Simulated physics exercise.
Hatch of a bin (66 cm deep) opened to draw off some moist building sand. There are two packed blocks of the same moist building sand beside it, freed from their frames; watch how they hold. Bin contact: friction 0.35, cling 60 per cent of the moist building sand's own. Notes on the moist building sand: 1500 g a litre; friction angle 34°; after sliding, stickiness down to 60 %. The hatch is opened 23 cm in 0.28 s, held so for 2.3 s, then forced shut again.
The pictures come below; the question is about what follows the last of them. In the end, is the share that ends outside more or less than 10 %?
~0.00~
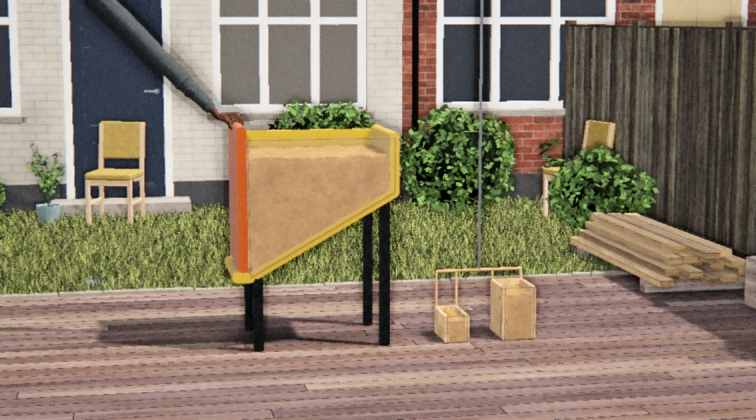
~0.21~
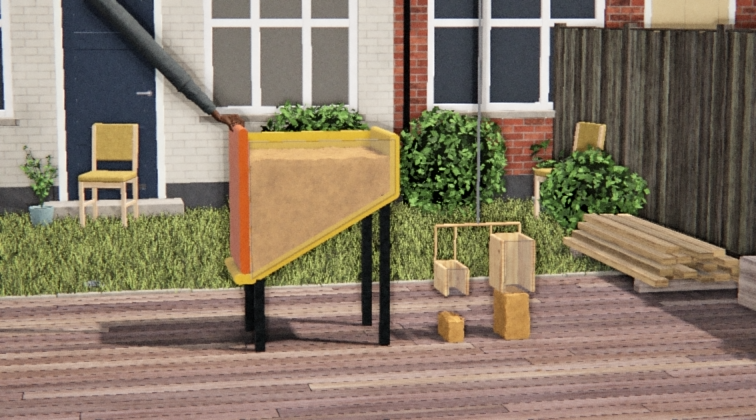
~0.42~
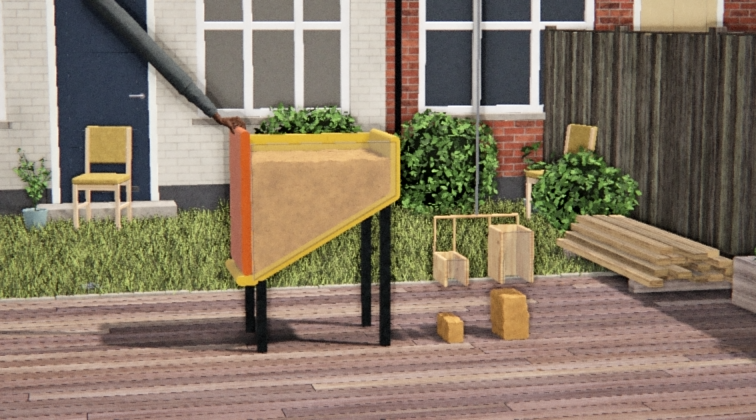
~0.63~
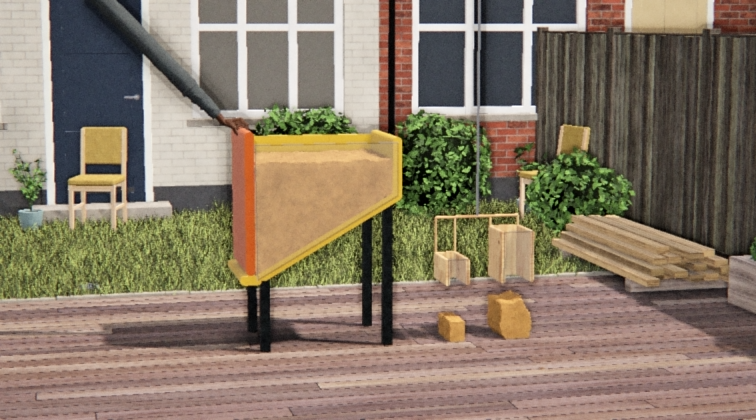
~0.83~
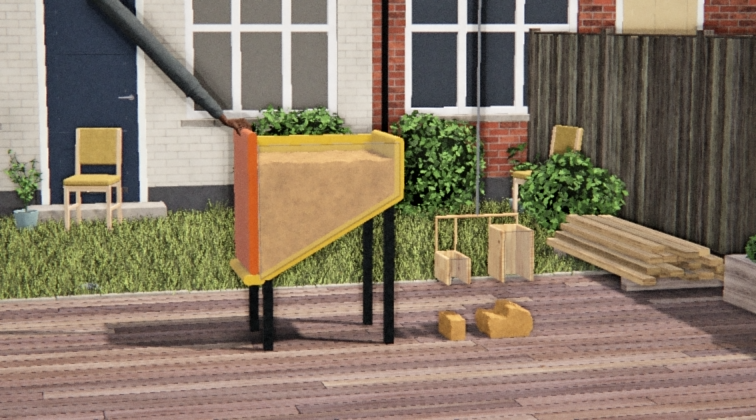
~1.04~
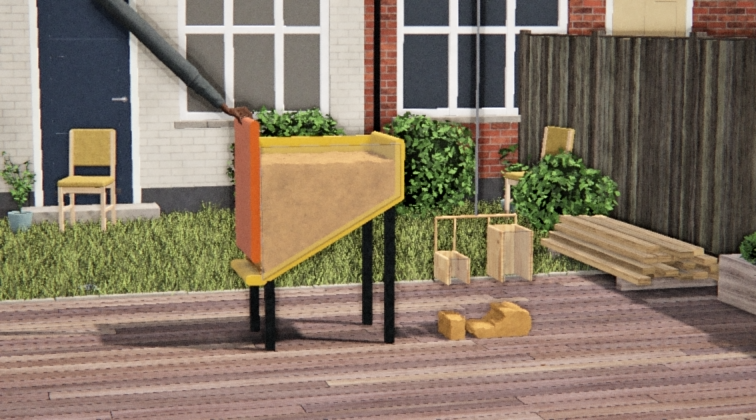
It comes out lower than 10 %.
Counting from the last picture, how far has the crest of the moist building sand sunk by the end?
Measured change: About 0 cm.
By 1.65 s, the hatch is 23 cm open and 0 % is out.
By 2.37 s, the hatch is 23 cm open and 0 % is out.
By 3.08 s, the hatch is 23 cm open and 0 % is out.
By 3.80 s, the hatch is 5.5 cm open and 0 % is out.
By 4.27 s, at the end, the hatch is shut and 1 % is out.
